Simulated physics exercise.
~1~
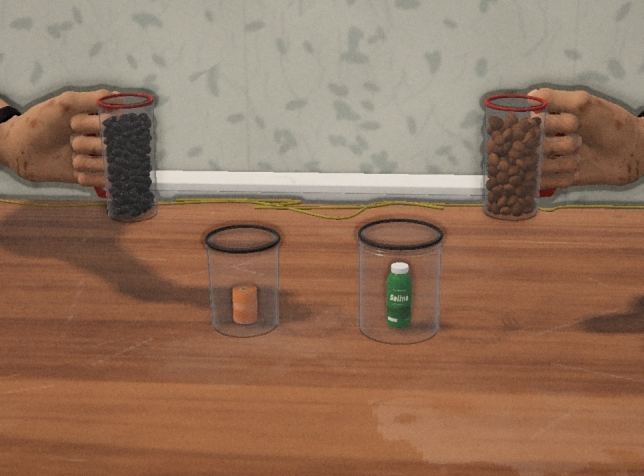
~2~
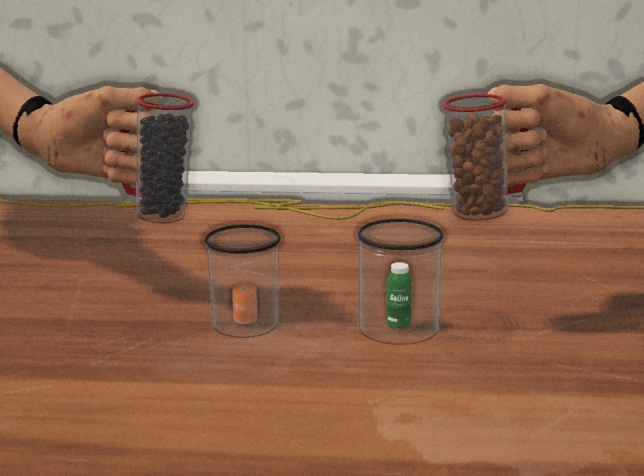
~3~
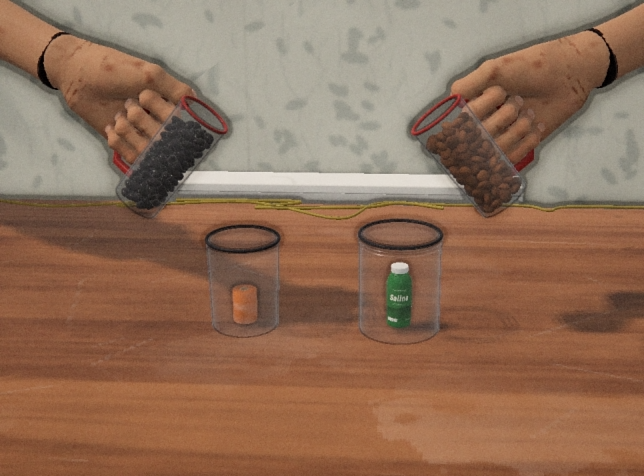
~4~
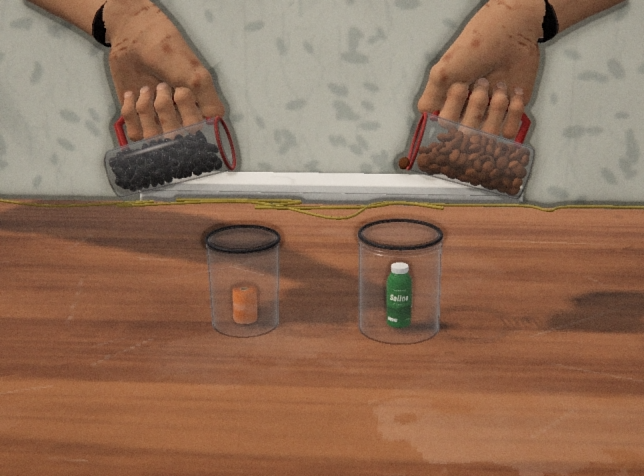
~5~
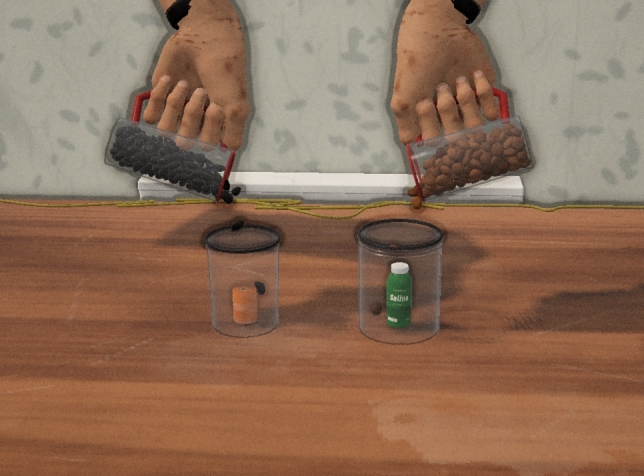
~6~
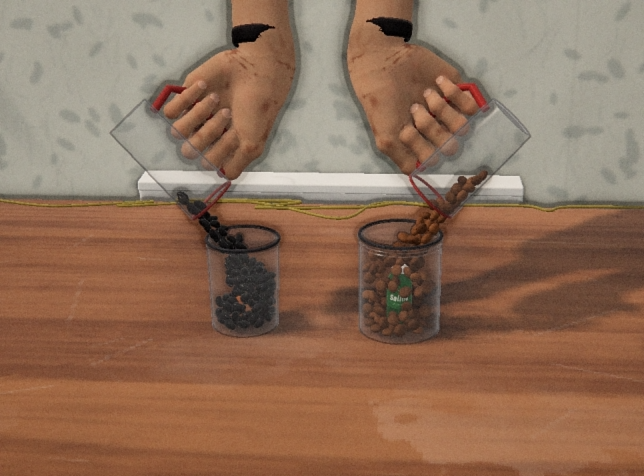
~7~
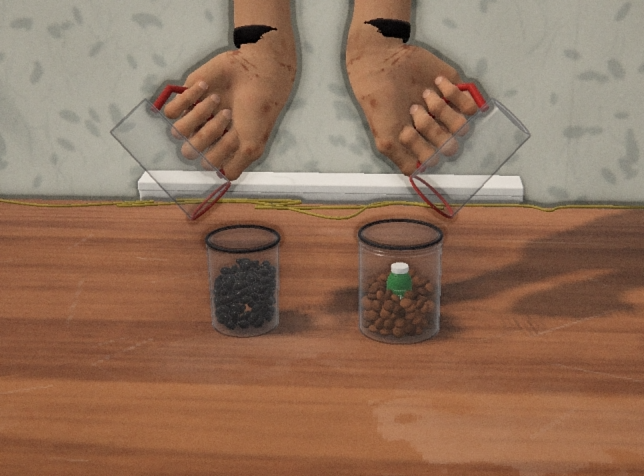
At the start, two hands hold clear, red-rimmed cups upright, dark lumps in the left one and brown lumps in the right, above two clear containers holding a small orange object and a green bottle with a white cap. The hands move inward and tilt the cups toward each other until they lie on their sides. A few pieces begin to drop into the containers. The cups then tip further, and the rest streams down around both objects. Finally, the emptied cups stay overturned, the orange object is buried in the dark pile, and the bottle's capped top still shows above the brown pieces.
